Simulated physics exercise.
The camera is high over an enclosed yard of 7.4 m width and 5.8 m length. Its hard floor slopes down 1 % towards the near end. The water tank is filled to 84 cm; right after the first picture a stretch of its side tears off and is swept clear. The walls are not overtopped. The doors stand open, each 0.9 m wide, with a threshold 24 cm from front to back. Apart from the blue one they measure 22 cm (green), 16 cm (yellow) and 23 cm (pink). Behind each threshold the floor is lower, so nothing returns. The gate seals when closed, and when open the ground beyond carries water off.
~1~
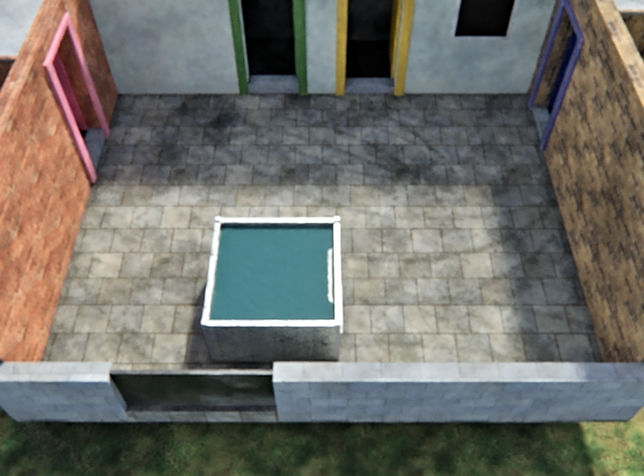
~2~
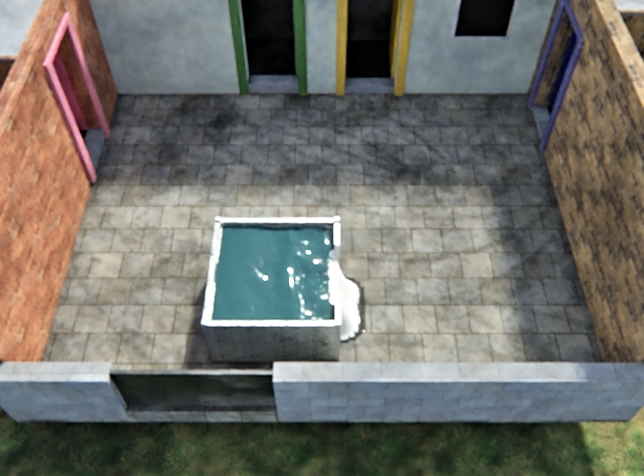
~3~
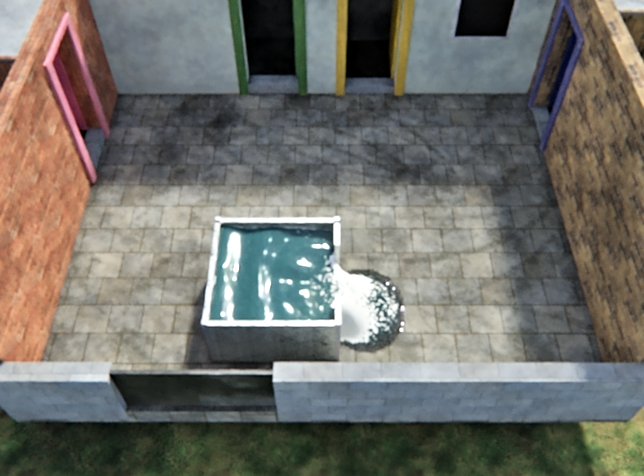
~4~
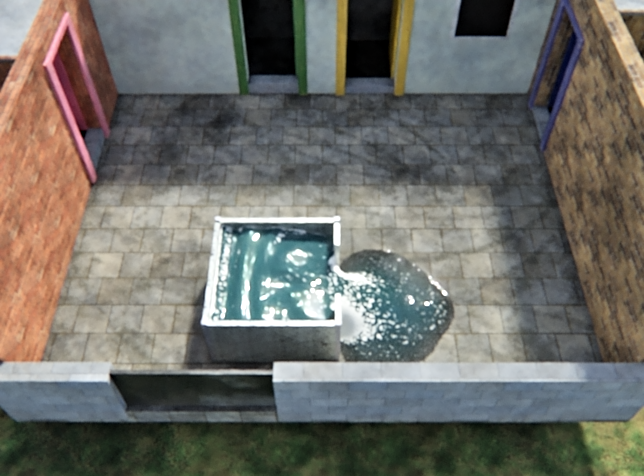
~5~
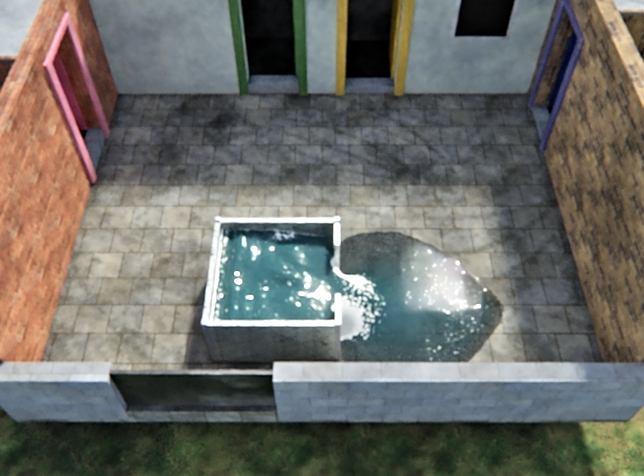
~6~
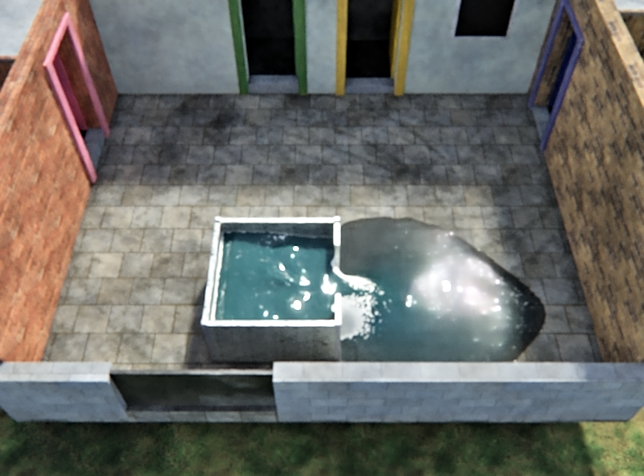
At the start, a square water tank stands full and still in a walled yard with pink, green, yellow and blue doorways. Its right side opens and white, foaming water pours onto the paving. The puddle then spreads steadily rightward in a widening, glinting sheet while the tank's level drops slightly.
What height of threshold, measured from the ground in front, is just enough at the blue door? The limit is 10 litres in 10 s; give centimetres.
About 11.5 cm.
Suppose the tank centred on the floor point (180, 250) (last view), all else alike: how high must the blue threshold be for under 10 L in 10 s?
Then roughly 10.5 cm.
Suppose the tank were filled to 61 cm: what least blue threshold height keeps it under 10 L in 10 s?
About 6.5 cm.
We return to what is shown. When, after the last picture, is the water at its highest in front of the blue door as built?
At about 5.0 s.
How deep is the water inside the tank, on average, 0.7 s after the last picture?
Some 50 cm.
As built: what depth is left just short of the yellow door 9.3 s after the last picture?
About 4.0 cm.
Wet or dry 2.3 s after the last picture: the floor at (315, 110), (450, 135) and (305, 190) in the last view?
In turn: Dry, under water, still dry.
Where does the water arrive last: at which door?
The pink one.
Then, 0.7 s after the last picture water covers 30 % of the floor, deepest (48 cm) near (613, 394); it has not reached the blue door.
Then, 2.3 s after the last picture water covers 35 % of the floor, deepest (29 cm) near (511, 381); 8 cm at the blue door, 0 litres in over its 10 cm threshold.
Then, 9.3 s after the last picture water covers 95 % of the floor, deepest (9 cm) near (57, 308); 7 cm at the blue door, 19 litres in over its 10 cm threshold.
At the blue door as built, the water peaked near 14 cm, 5.1 s after the last picture.
With a threshold of 10 cm, 19 litres would have come in within the 10 s; with 13.5 cm, 4 litres. So under 10 litres takes about 11.5 cm.
